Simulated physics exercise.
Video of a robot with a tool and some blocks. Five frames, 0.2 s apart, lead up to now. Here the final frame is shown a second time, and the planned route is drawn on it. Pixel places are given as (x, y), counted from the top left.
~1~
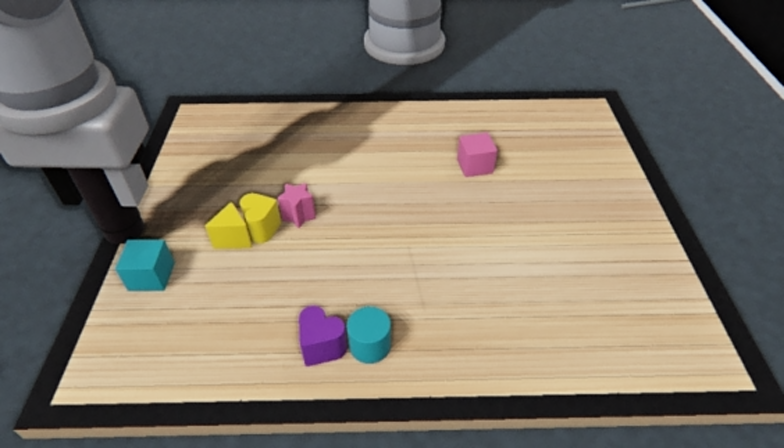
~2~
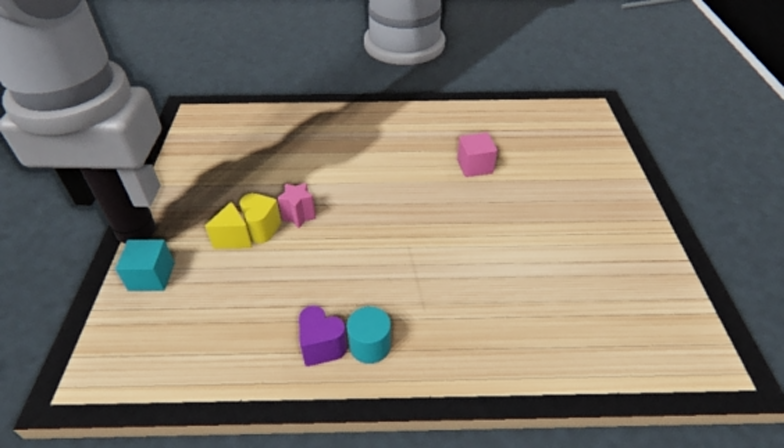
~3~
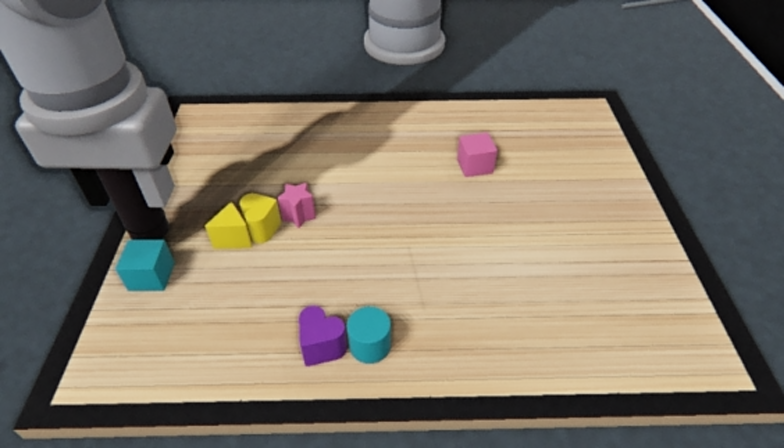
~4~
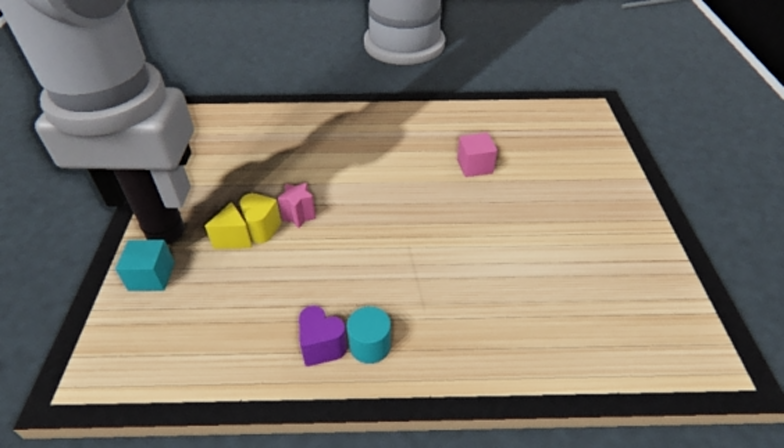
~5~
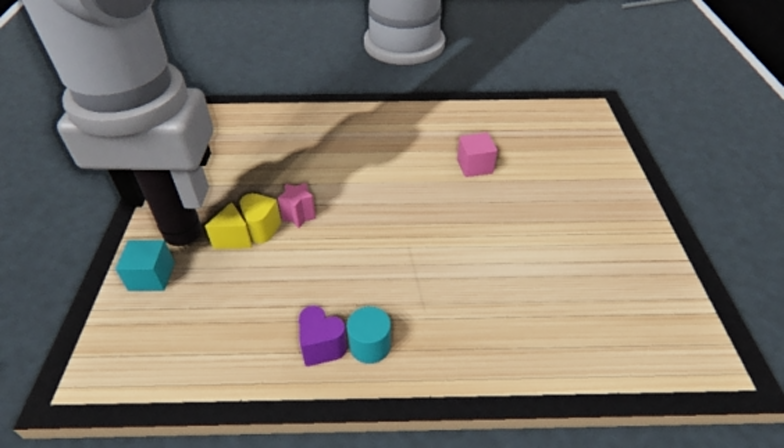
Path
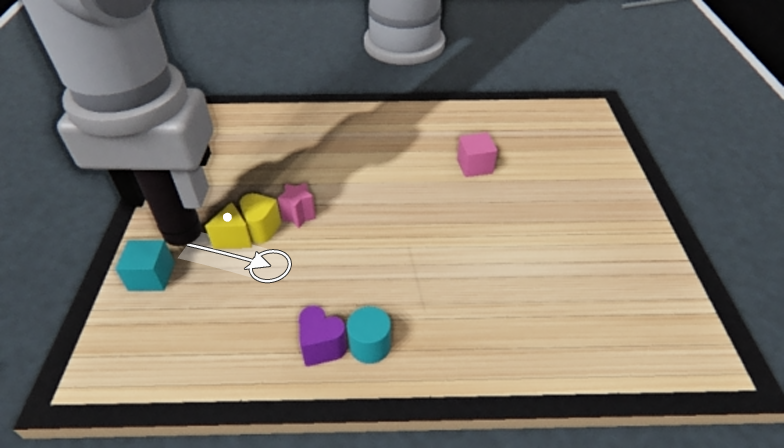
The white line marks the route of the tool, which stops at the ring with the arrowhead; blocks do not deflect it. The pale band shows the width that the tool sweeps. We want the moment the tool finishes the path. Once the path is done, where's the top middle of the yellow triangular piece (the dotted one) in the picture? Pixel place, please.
Its top middle is near (284, 222).
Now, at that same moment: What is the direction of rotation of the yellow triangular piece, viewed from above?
It turns round anticlockwise.
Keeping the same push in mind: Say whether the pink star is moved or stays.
Same place.
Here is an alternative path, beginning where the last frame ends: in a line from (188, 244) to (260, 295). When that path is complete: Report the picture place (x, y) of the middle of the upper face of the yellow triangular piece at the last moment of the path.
The answer is (245, 231).
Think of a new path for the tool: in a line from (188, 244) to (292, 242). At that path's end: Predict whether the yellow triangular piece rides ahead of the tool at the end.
Before the tool.
Path on the board, from (188, 244) to (270, 266); the dot is on the yellow triangular piece.
The first path, step by step. Halfway along, tool (226, 243); yellow triangular piece (254, 224), turned 45° anticlockwise; yellow heart-shaped block (263, 203), turned 30° anticlockwise.
At the end, tool (268, 255); turquoise square in place; yellow triangular piece (284, 222), turned 90° anticlockwise; yellow heart-shaped block (263, 202), turned 35° anticlockwise; pink star in place.
